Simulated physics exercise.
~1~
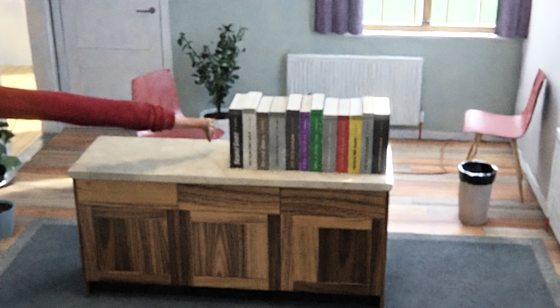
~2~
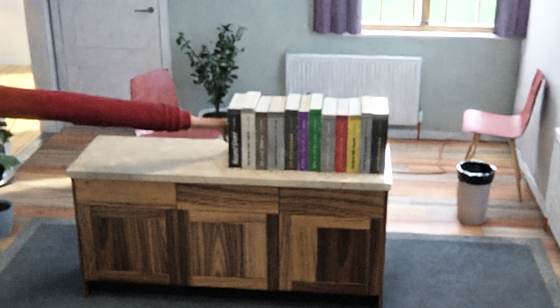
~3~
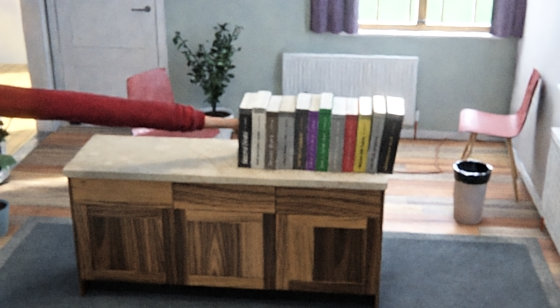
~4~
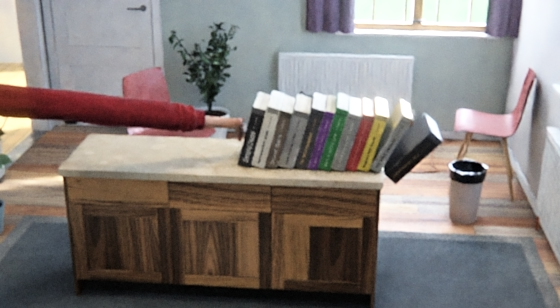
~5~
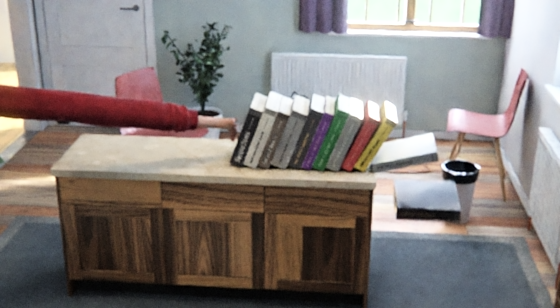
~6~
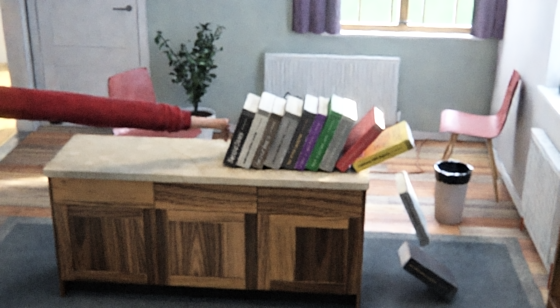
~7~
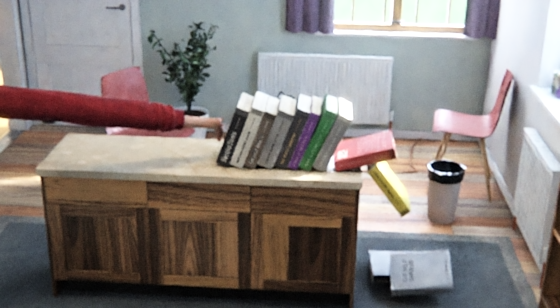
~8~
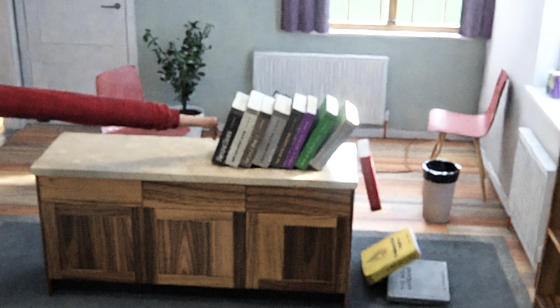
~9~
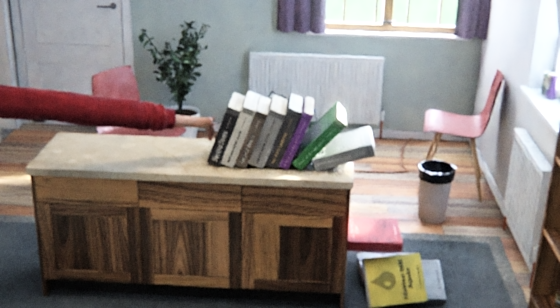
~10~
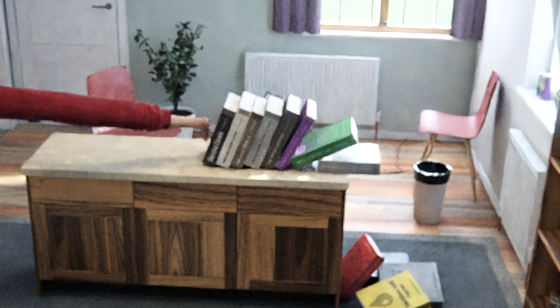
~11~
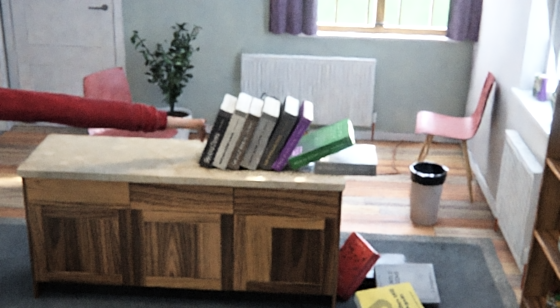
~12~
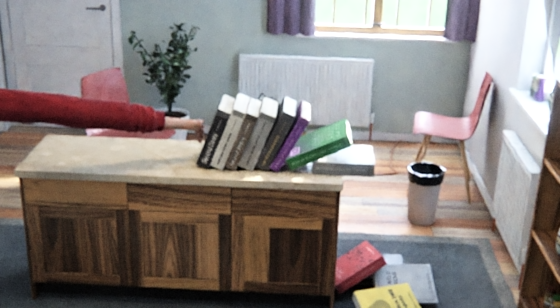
In this clip, a red-sleeved arm pushes a row of upright box files rightward along a wooden cabinet until they lean and several, including the yellow and then the red one, drop off the right end, leaving the green file tipped over the edge beside the leaning remainder.
